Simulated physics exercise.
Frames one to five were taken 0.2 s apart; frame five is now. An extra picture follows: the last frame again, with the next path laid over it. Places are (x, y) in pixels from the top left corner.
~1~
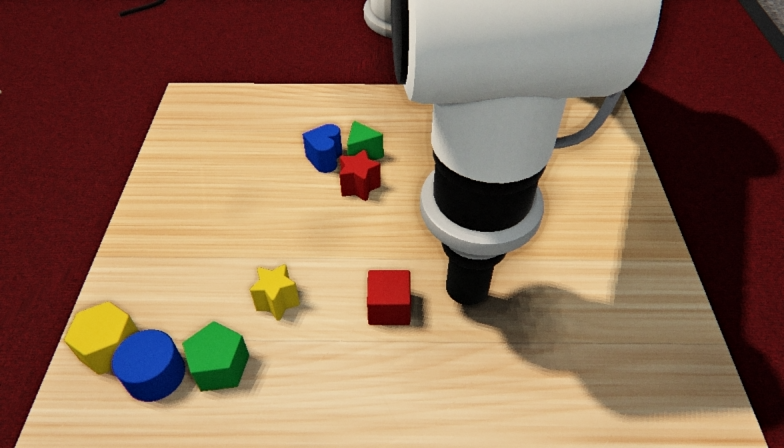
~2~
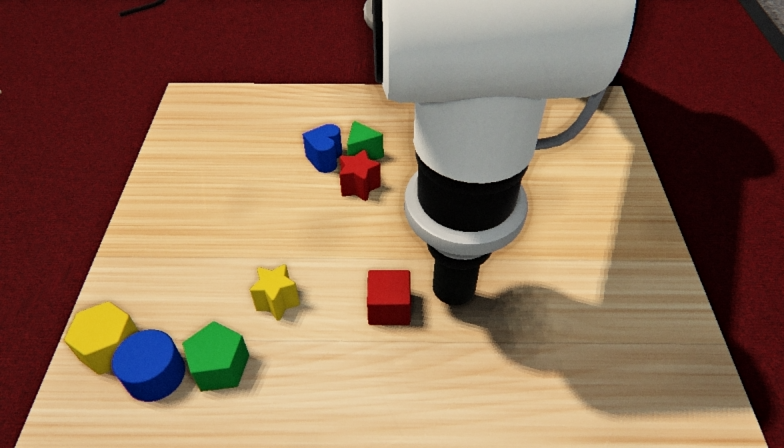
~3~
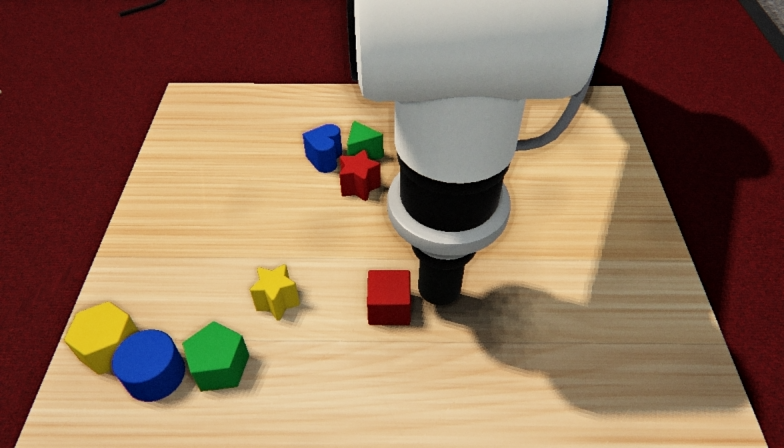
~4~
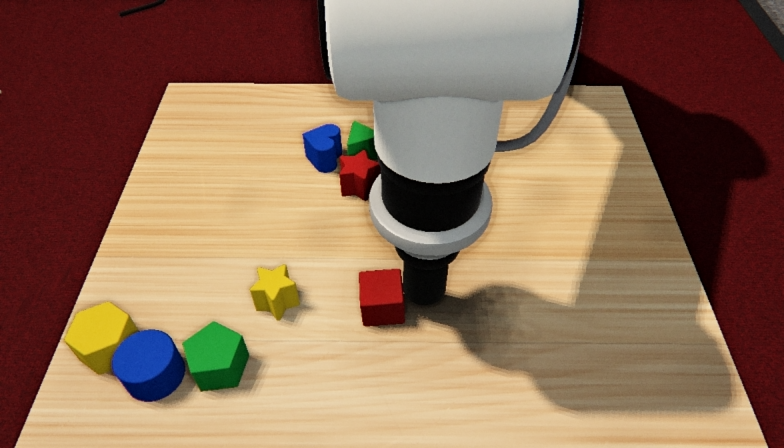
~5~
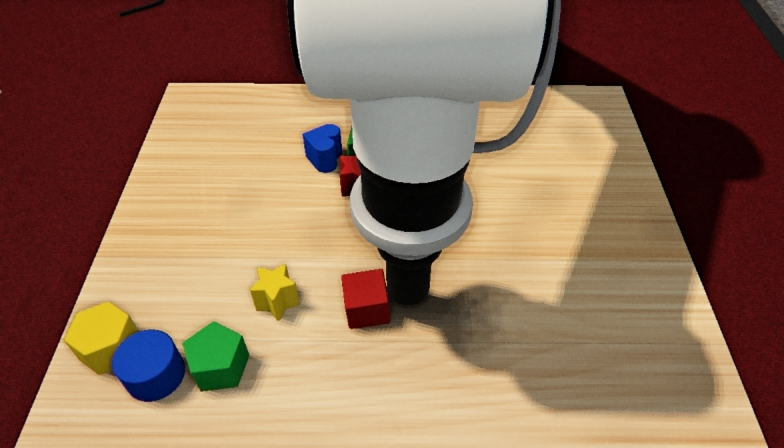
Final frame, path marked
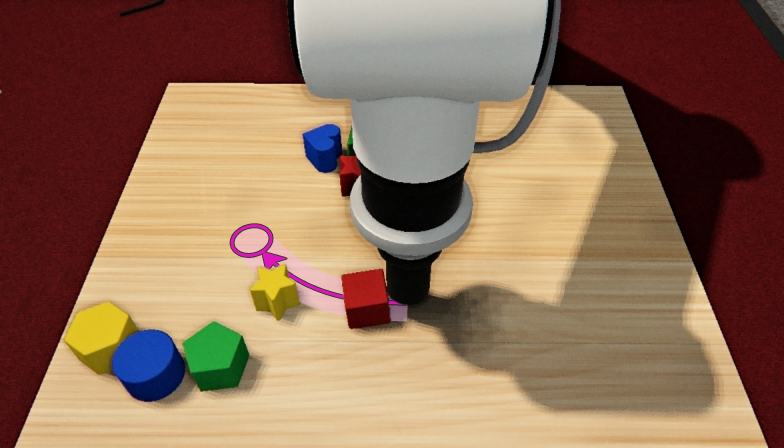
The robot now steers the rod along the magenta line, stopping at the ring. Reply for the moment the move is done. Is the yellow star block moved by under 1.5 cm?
I expect not.
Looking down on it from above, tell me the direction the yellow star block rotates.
That block twists clockwise.
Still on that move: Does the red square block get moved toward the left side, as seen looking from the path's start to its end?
I'd say yes.
The drawn path runs from (408, 303) over (343, 297) and (289, 274) to (252, 240).
One third of the way, rod (342, 281); yellow star block (254, 281), turned 20° clockwise; red square block (302, 294), turned 30° anticlockwise.
Two thirds of the way, rod (285, 258); yellow star block (247, 285), turned 50° clockwise; red square block (285, 297), turned 60° anticlockwise.
At the end, rod (247, 224); yellow star block (247, 285), turned 50° clockwise; red square block (285, 297), turned 60° anticlockwise.
